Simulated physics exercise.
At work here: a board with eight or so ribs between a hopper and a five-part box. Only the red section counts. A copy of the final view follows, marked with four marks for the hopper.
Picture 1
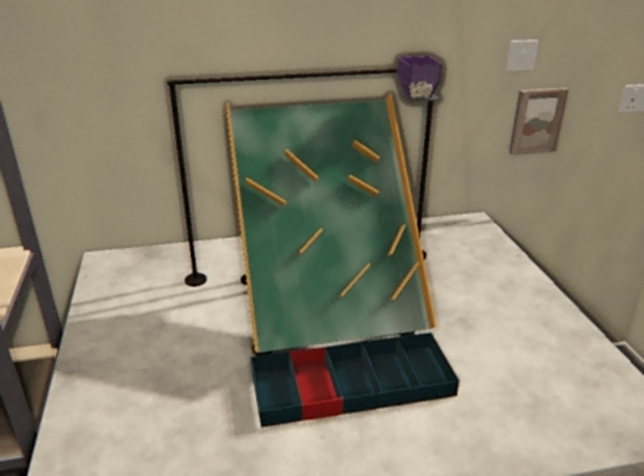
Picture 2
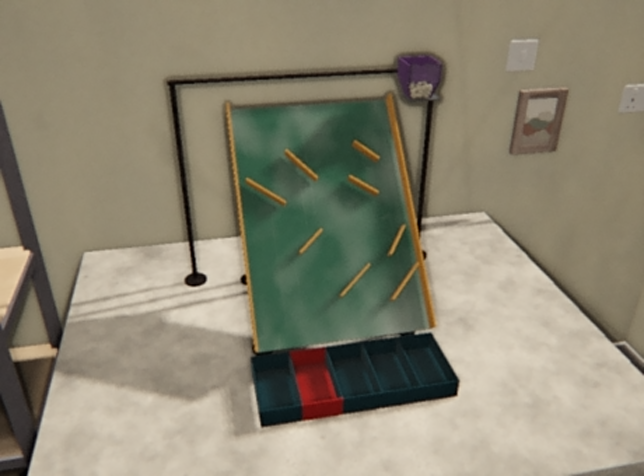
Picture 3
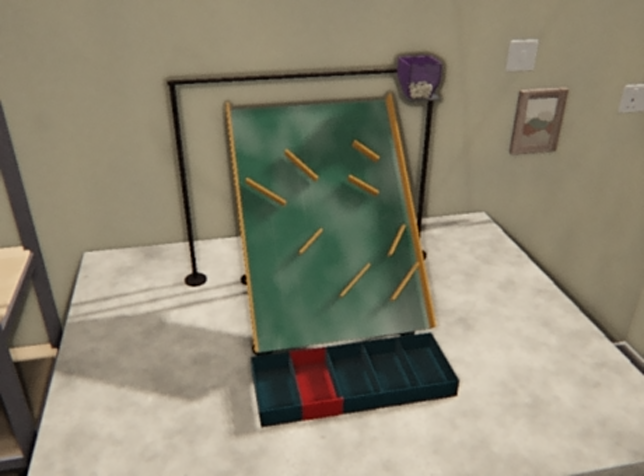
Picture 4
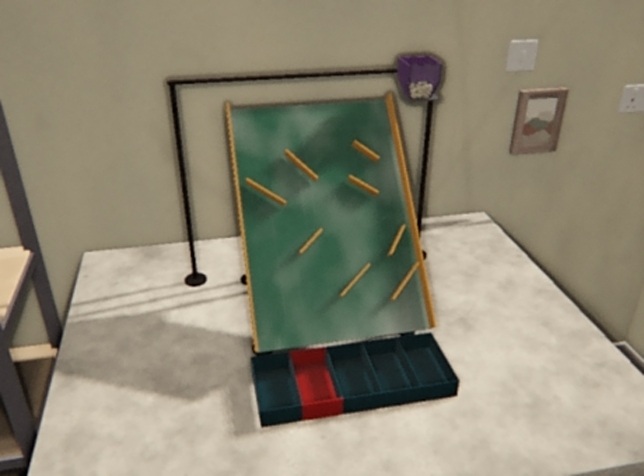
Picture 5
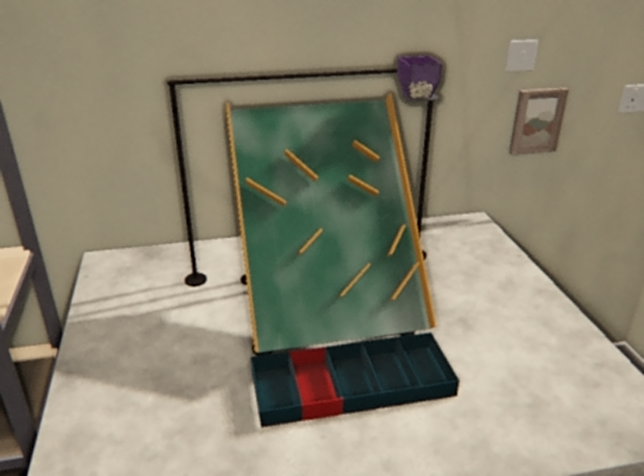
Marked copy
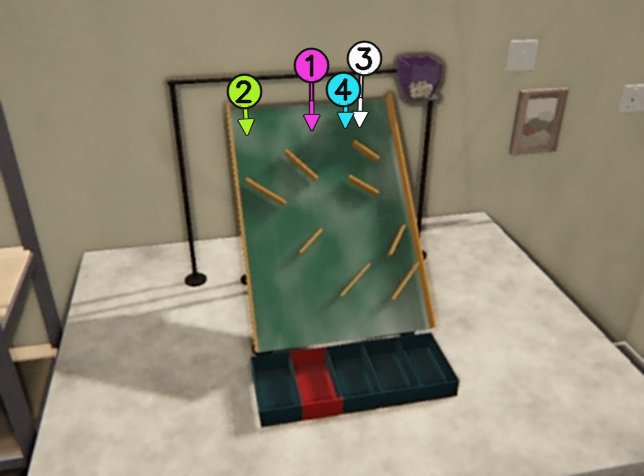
On a pale tabletop against a plain wall, a green board with small wooden ribs leaned above a dark box with one red section, a purple container perched up top, and nothing moved.
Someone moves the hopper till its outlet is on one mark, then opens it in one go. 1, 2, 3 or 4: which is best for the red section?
1 beats the others.
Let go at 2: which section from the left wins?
The first.
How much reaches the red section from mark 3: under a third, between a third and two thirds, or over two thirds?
Under a third.
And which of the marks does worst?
3.
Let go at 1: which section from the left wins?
The second from the left.
On the marked copy, mark 1 meets the board at (311, 124); mark 2 meets the board at (246, 129); mark 3 meets the board at (359, 121); mark 4 meets the board at (345, 122).
With 1, close to two thirds in the red section, close to a quarter in other sections.
With 2, close to a quarter in the red section, the bulk in other sections, only a few held on the board.
With 3, a small share in the red section, the bulk in other sections, a small share outside the box.
With 4, close to a quarter in the red section, close to two thirds in other sections.
